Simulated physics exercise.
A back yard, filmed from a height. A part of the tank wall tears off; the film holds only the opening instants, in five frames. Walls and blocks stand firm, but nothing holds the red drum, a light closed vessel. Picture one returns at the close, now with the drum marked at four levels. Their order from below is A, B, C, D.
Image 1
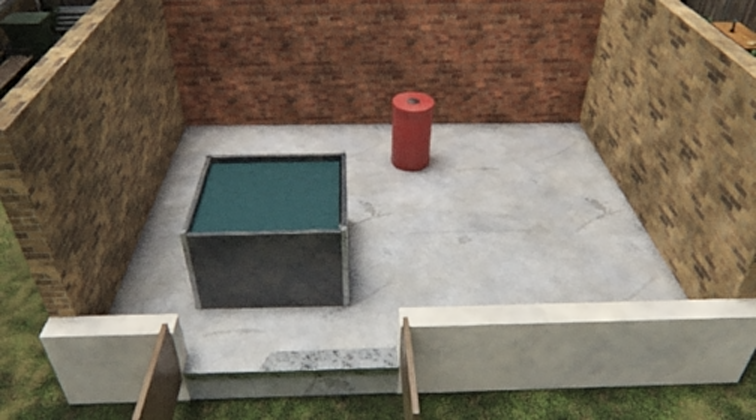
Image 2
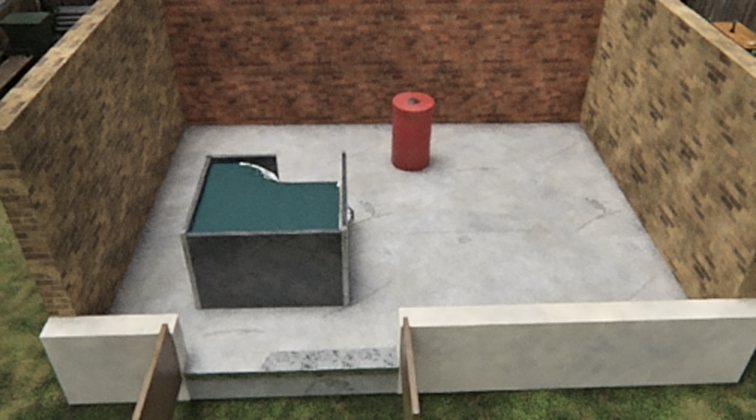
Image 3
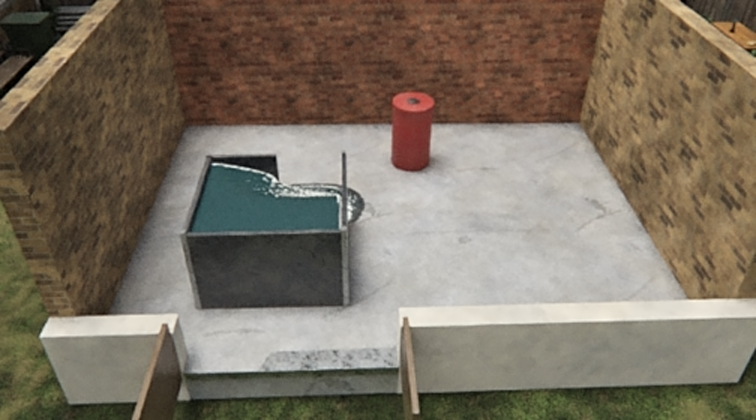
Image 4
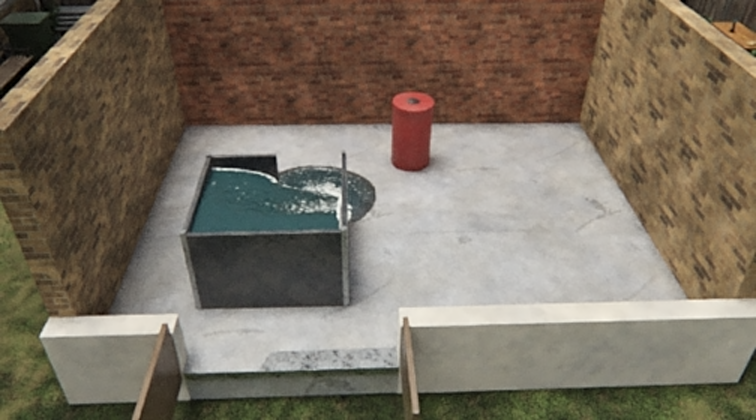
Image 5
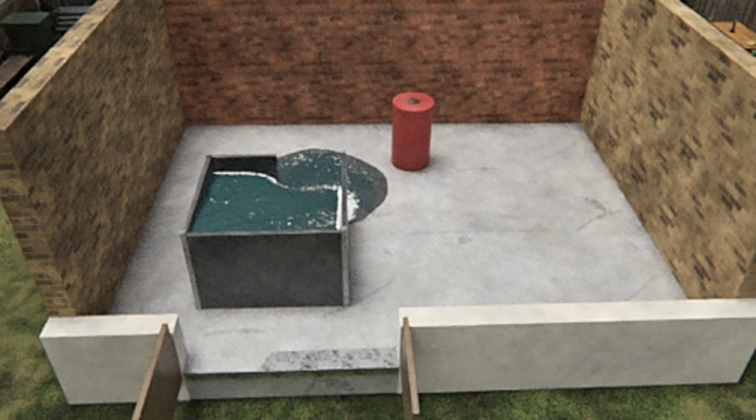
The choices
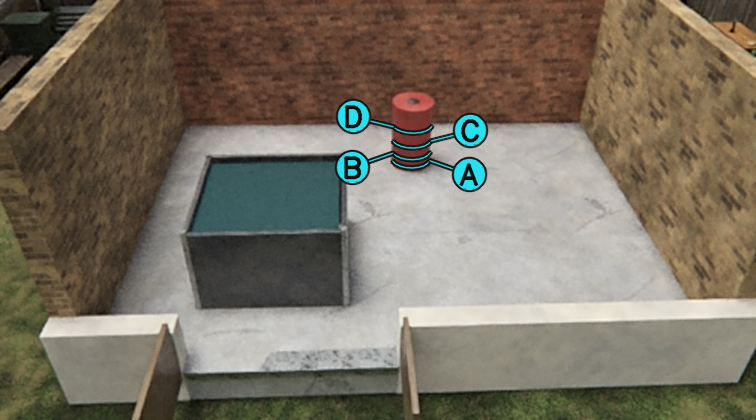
Teal water surging out through the open back corner of a dark tank and spreading across a walled concrete yard near a red drum.
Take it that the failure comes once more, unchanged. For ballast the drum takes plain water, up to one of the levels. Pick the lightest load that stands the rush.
That is mark C.
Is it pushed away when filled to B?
Yes, it does.
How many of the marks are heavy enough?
Two of them.
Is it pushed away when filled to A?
Yes, it does.
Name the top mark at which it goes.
It is B.
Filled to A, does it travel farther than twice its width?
Yes.
On the marked copy, A at (412, 168); B at (412, 159); C at (413, 148); D at (413, 133); from the bottom up A, B, C, D.
With A, it is pushed about 6 times its own width away.
With B, it is pushed about its own width away.
With C, it does not move.
With D, it does not move.
